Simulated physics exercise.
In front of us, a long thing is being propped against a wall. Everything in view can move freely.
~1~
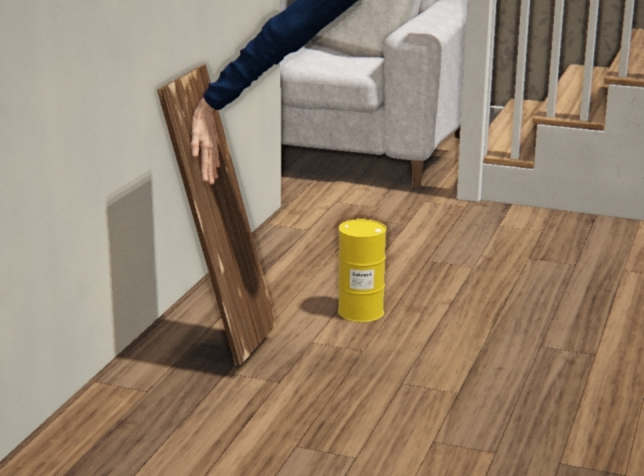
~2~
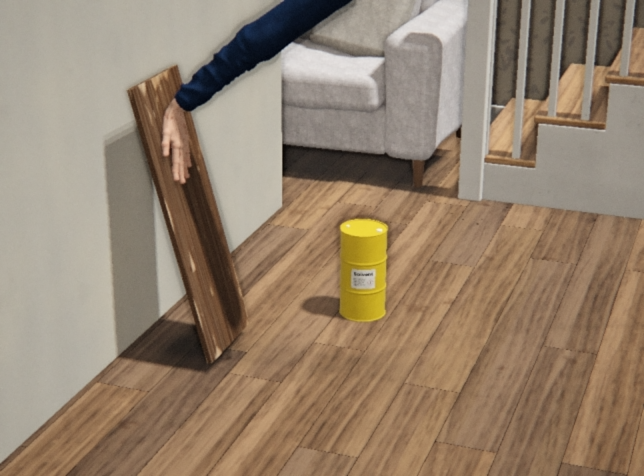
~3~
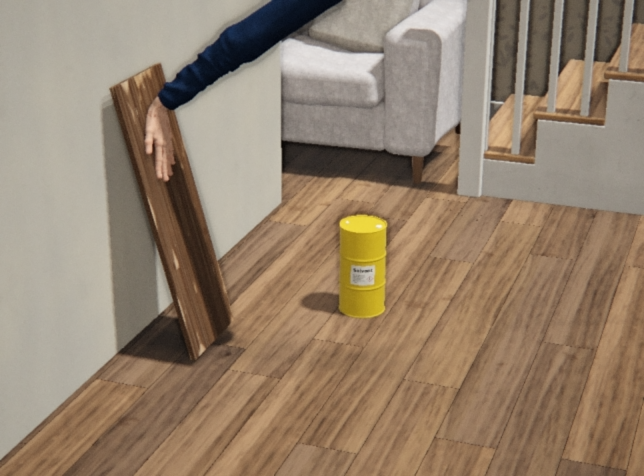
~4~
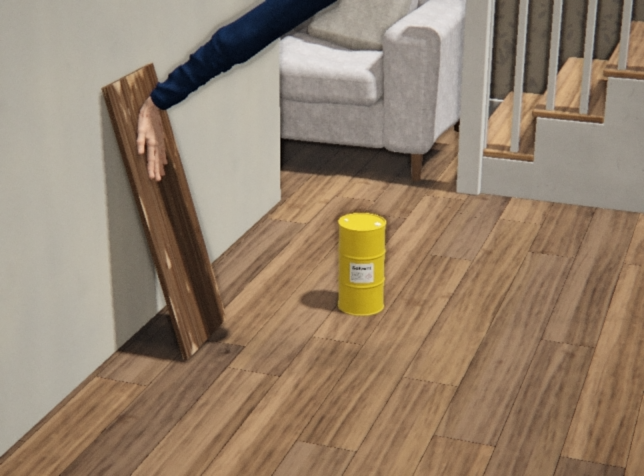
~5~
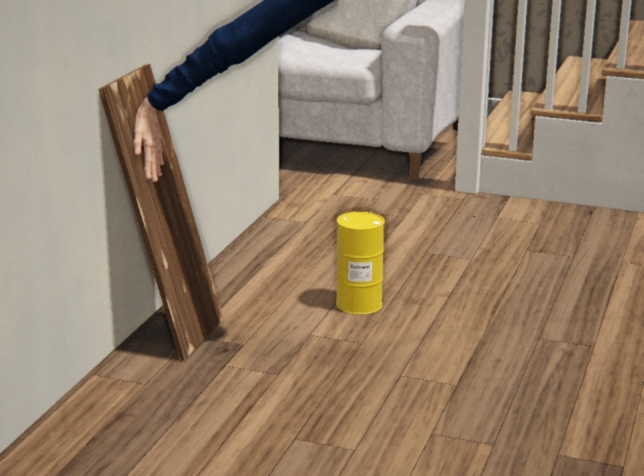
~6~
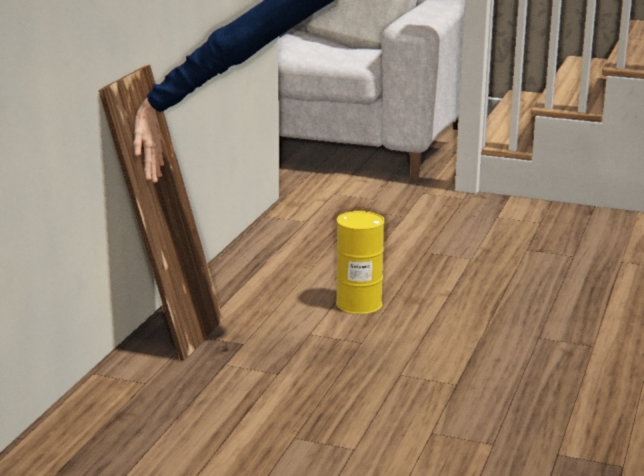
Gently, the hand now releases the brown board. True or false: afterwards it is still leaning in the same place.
True.
Then, 0.40 s later than the last frame, all is still.
Then, 0.90 s later than the last frame, brown board resting near (165, 213).
When it is over, both as before. End places, in pixels of the last picture, brown board near (165, 213). The board remains leaning.
